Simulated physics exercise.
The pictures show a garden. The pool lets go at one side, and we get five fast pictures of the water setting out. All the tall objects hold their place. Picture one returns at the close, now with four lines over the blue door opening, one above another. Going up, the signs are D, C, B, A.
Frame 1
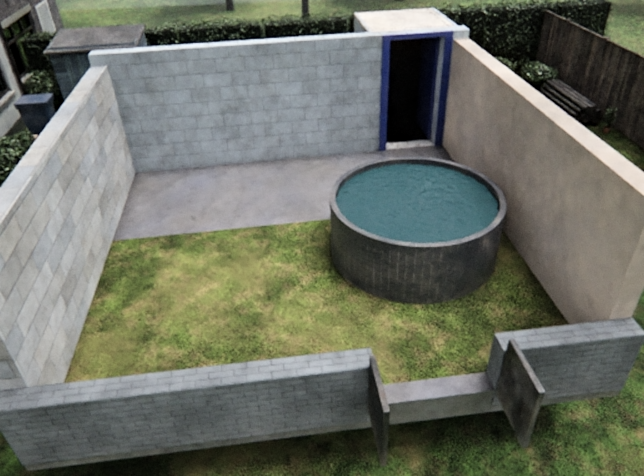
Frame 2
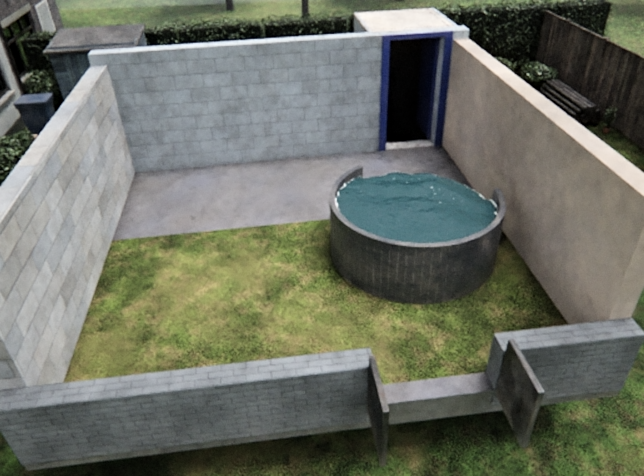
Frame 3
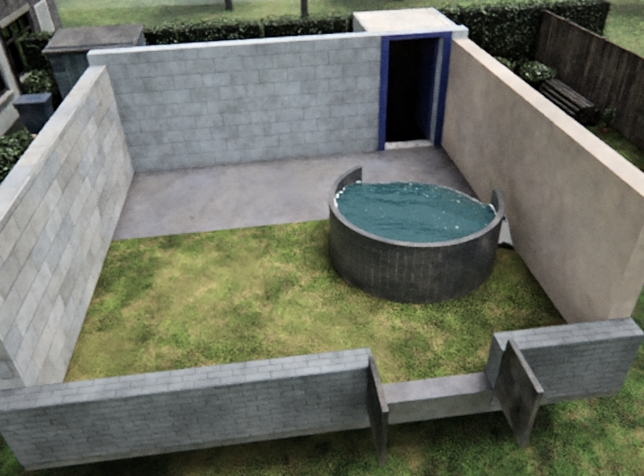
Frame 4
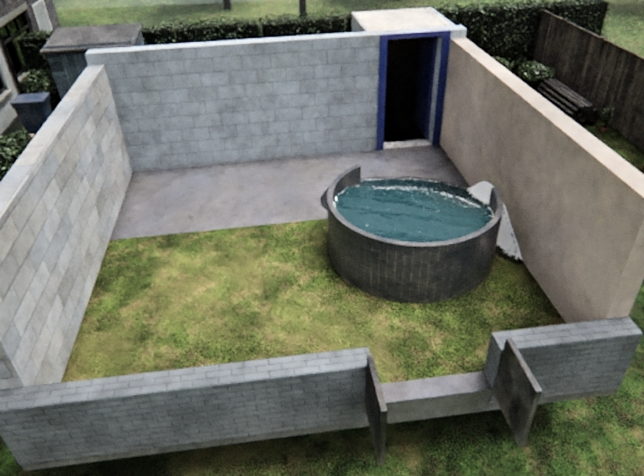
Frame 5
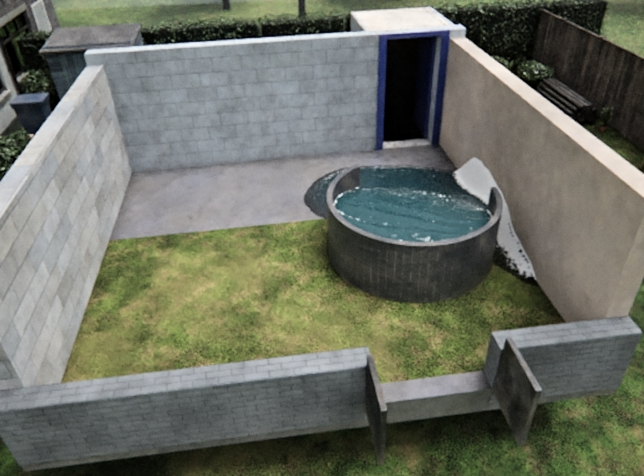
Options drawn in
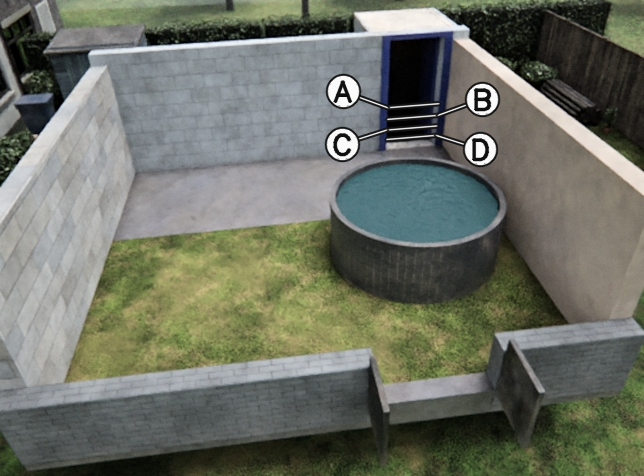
The video shows a walled garden with a round dark pool, a blue-framed doorway and an open gate, as the pool's water stirs, sloshes over the rim and spills onto the ground at the right and behind it.
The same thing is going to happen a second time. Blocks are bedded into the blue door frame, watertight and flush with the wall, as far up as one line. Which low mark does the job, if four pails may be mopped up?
B will do.
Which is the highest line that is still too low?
C.
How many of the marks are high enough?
Two of them.
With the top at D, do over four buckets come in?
Yes, that goes wrong.
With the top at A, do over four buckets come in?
No, not at all.
In white, A at (413, 105); B at (412, 117); C at (412, 128); D at (411, 137); from the bottom up D, C, B, A.
If A is chosen, nothing gets over.
If B is chosen, a splash gets over, under a bucket.
If C is chosen, about 10 bucketfuls get in.
If D is chosen, dozens of bucketfuls pour in.
